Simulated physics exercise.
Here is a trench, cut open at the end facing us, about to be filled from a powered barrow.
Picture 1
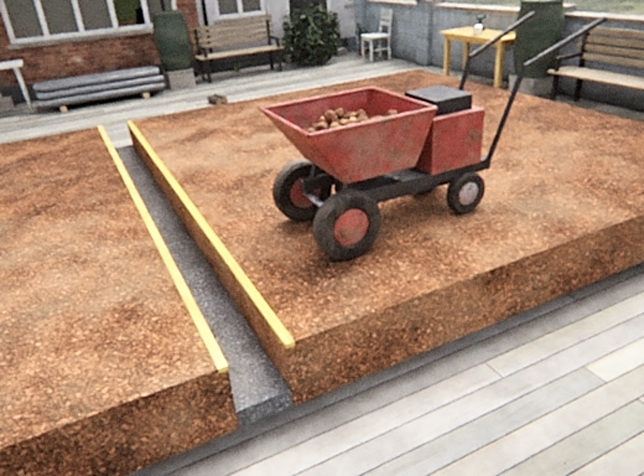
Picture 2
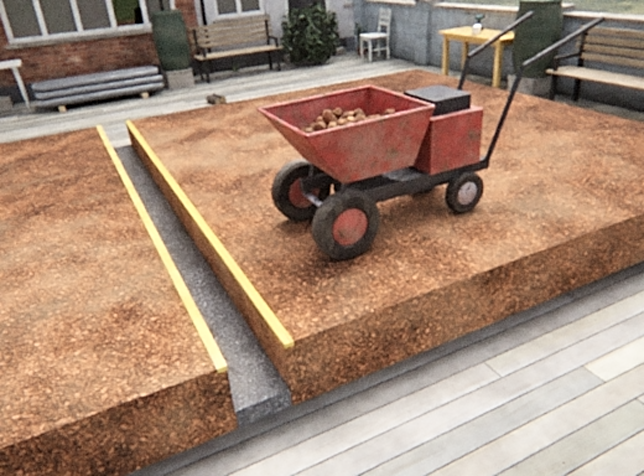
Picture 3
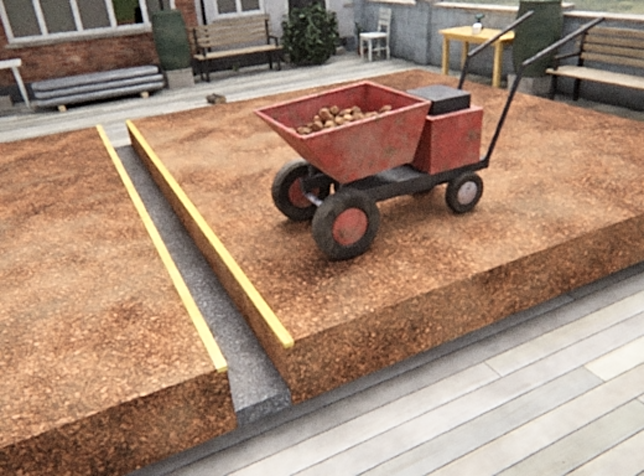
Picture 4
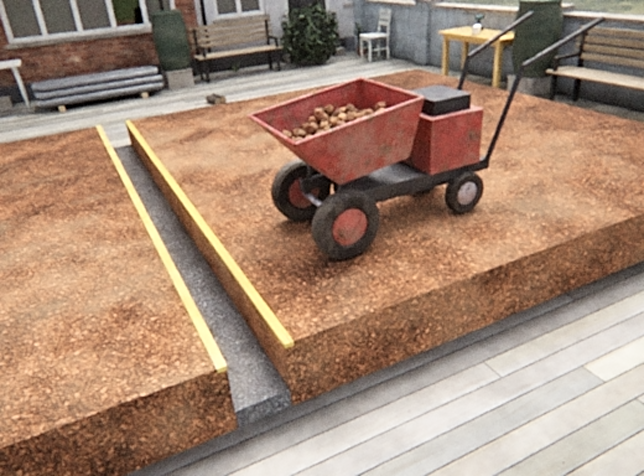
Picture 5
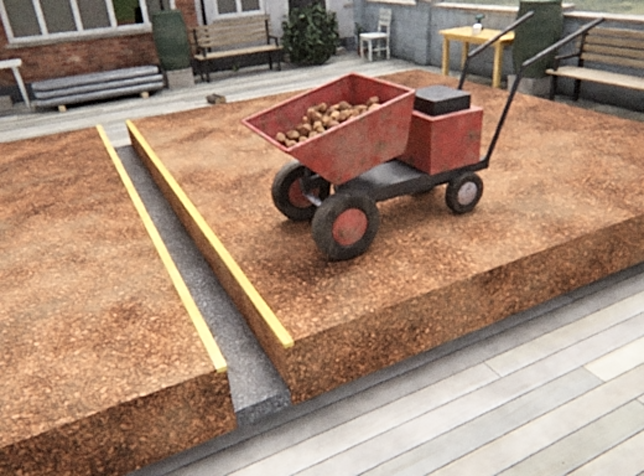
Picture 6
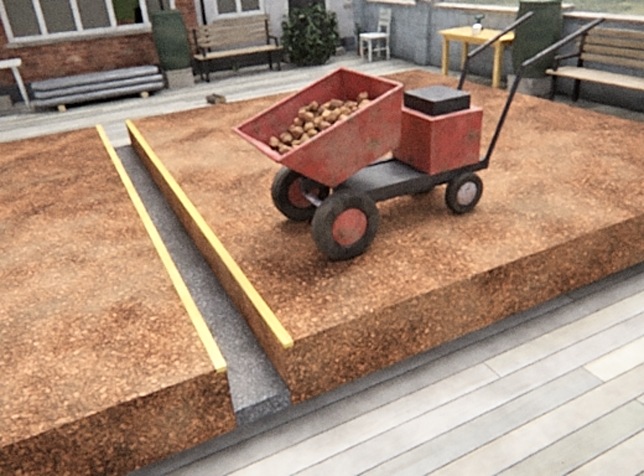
The red skip of a small powered barrow sits almost level at first, holding brown clods, on a raised bed of earth beside a narrow trench edged in yellow. It then tilts steadily toward the left, its back rising and front lip dipping, while the wheels stay in place.
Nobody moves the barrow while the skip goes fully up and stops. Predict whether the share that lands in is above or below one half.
The share that lands in is above one half.
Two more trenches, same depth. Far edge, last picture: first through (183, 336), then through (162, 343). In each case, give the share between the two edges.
Close to 100 per cent in the first, close to 100 per cent in the second.
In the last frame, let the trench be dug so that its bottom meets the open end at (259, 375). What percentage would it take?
Estimated share: Approx. 70 %.
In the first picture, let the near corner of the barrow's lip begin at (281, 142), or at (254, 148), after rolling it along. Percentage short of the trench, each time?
In order: 0 % and 0 %.
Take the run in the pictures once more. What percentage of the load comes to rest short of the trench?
About 5 per cent.
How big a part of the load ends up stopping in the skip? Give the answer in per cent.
It works out to some 0 percent.
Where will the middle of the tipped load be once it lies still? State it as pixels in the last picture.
(211, 298).
Soon after the last picture, skip tipped steeply; all in the skip.
A little later, skip tipped right over; about two thirds in the skip; a stray few short of the trench; about a quarter in or heaped over the trench; a stray few beyond it; a stray few falling.
Later still, skip tipped right over; a small part in the skip; a stray few short of the trench; nearly all in or heaped over the trench; a stray few beyond it.
By the end, skip tipped right over; a stray few in the skip; a stray few short of the trench; nearly all in or heaped over the trench; a stray few beyond it.
